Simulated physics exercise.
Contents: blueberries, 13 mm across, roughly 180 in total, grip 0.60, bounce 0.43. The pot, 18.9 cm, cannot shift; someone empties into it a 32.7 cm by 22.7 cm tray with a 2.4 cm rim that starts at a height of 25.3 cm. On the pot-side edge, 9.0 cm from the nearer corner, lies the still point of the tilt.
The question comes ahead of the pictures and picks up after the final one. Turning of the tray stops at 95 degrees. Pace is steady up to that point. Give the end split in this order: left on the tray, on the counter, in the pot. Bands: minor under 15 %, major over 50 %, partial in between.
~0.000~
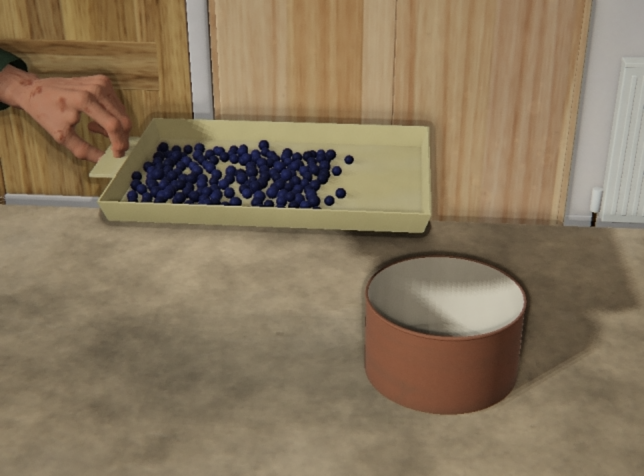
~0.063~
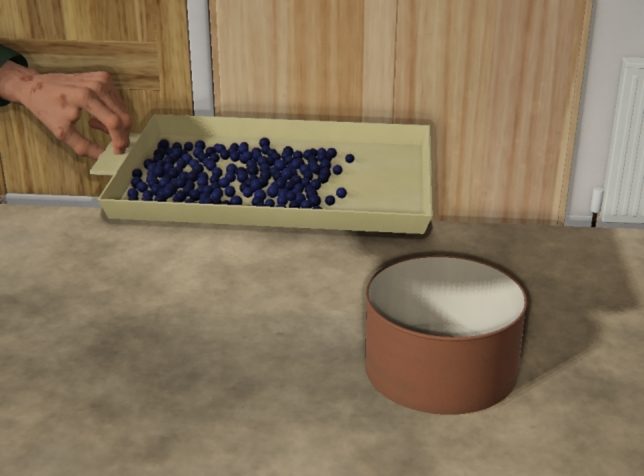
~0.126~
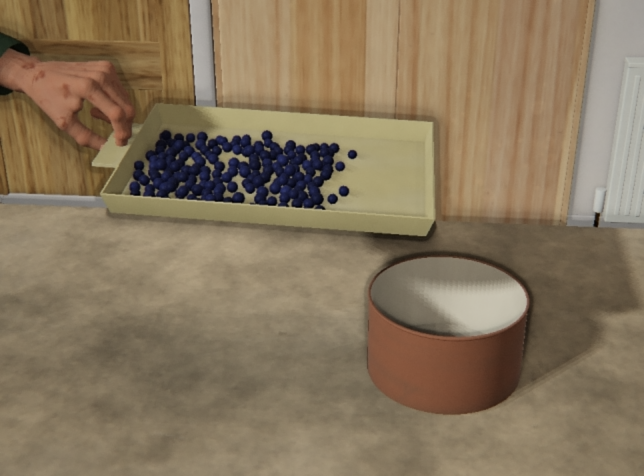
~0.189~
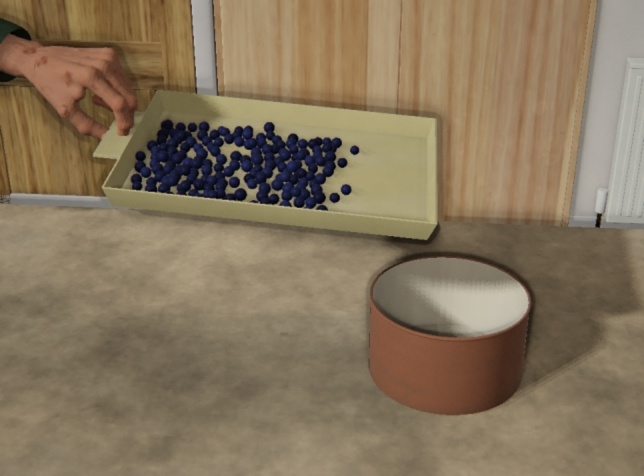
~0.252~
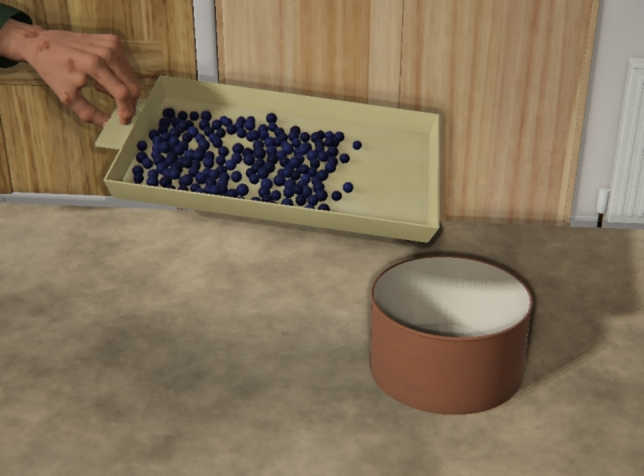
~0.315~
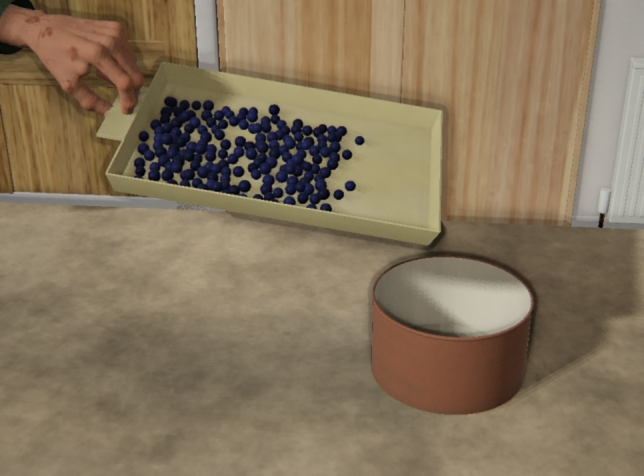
In order: Tray: My guess is a mere handful of the pieces. Counter: My guess is the majority of the pieces. Pot: My guess is a mere handful of the pieces.
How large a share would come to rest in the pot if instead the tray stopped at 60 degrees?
In that case, near 0 percent.
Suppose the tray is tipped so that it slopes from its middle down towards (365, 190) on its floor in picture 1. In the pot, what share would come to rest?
Roughly 55 per cent.
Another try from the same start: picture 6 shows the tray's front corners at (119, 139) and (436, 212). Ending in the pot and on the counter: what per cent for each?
Per cent by place - pot 75, counter 25.
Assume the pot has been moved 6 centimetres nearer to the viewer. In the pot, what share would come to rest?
55 %.
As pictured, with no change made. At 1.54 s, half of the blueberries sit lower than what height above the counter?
About 30 cm.
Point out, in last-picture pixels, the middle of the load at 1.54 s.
By then the middle of the load sits around (344, 178).
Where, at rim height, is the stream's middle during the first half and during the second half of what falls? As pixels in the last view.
Around (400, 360), then (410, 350).
Then, at 1.05 s, tilt 51 degrees; the tray holds 100 %, the pot 0 %.
Then, at 1.54 s, tilt 77 degrees; the tray holds 100 %, the pot 0 %.
After 2.10 s, tilt 95 degrees; the tray holds 10 %, the pot 5 %.
At rest (3.1 s), tray 0 %, counter 95 %, pot 5 %.
